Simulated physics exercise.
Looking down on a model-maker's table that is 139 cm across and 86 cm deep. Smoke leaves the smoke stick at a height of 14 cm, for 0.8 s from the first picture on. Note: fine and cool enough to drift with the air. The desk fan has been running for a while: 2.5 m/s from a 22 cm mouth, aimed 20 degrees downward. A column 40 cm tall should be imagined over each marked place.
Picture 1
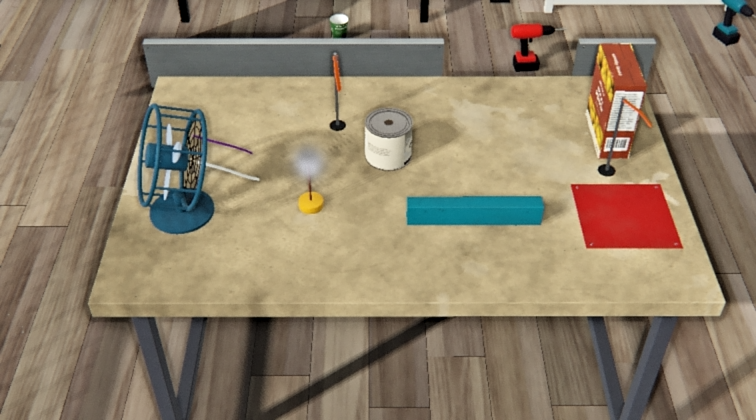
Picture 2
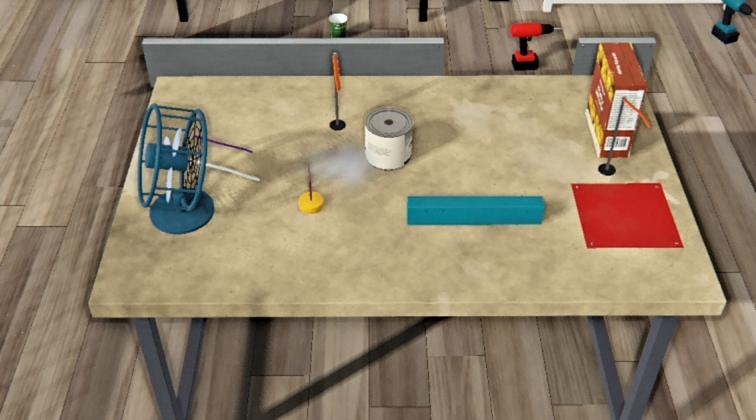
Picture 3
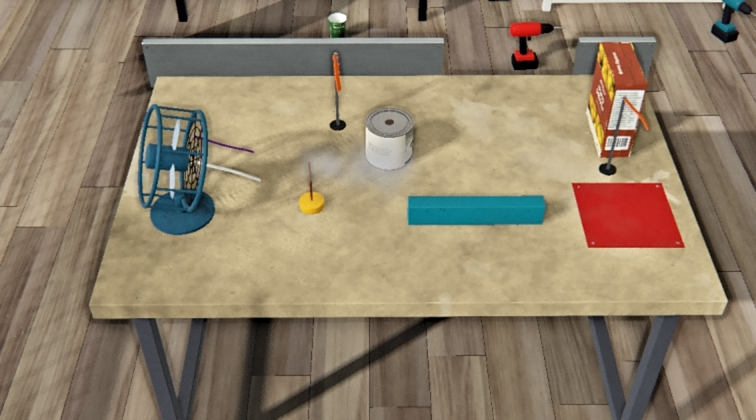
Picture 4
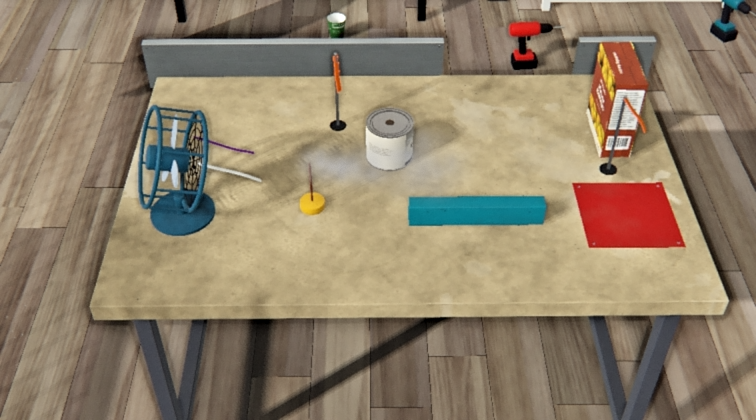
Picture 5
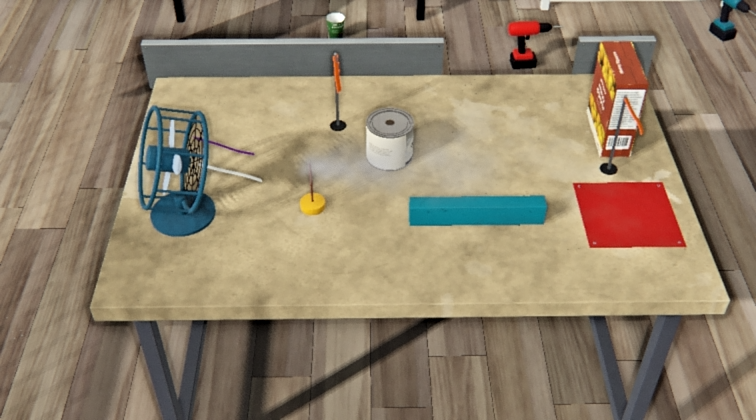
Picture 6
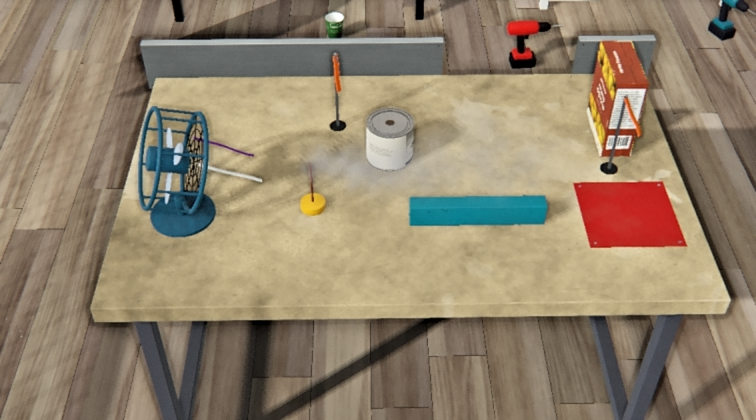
On a wooden-topped workbench, smoke rising from a yellow-based stick drifts right past a tin as a blue desk fan spins.
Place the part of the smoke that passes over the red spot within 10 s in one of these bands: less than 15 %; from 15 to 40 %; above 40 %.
It is over 40 %.
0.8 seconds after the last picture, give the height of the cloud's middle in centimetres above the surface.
About 10 cm up.
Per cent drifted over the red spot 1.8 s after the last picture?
About 50 %.
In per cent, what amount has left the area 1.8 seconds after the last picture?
My guess is close to 70 %.
Then, 0.8 s after the last picture we count, 36 % has passed over the red spot, with 79 % still about or yet to come, and the middle of the rest is near (617, 147).
Then, 1.8 s after the last picture we count, 48 % has passed over the red spot, with 27 % still about or yet to come, and the middle of the rest is near (708, 61).
Then, 3.8 s after the last picture we count, 49 % has passed over the red spot, with 5 % still about or yet to come.
Then, 9.8 s after the last picture we count, 49 % has passed over the red spot, with 0 % still about or yet to come.
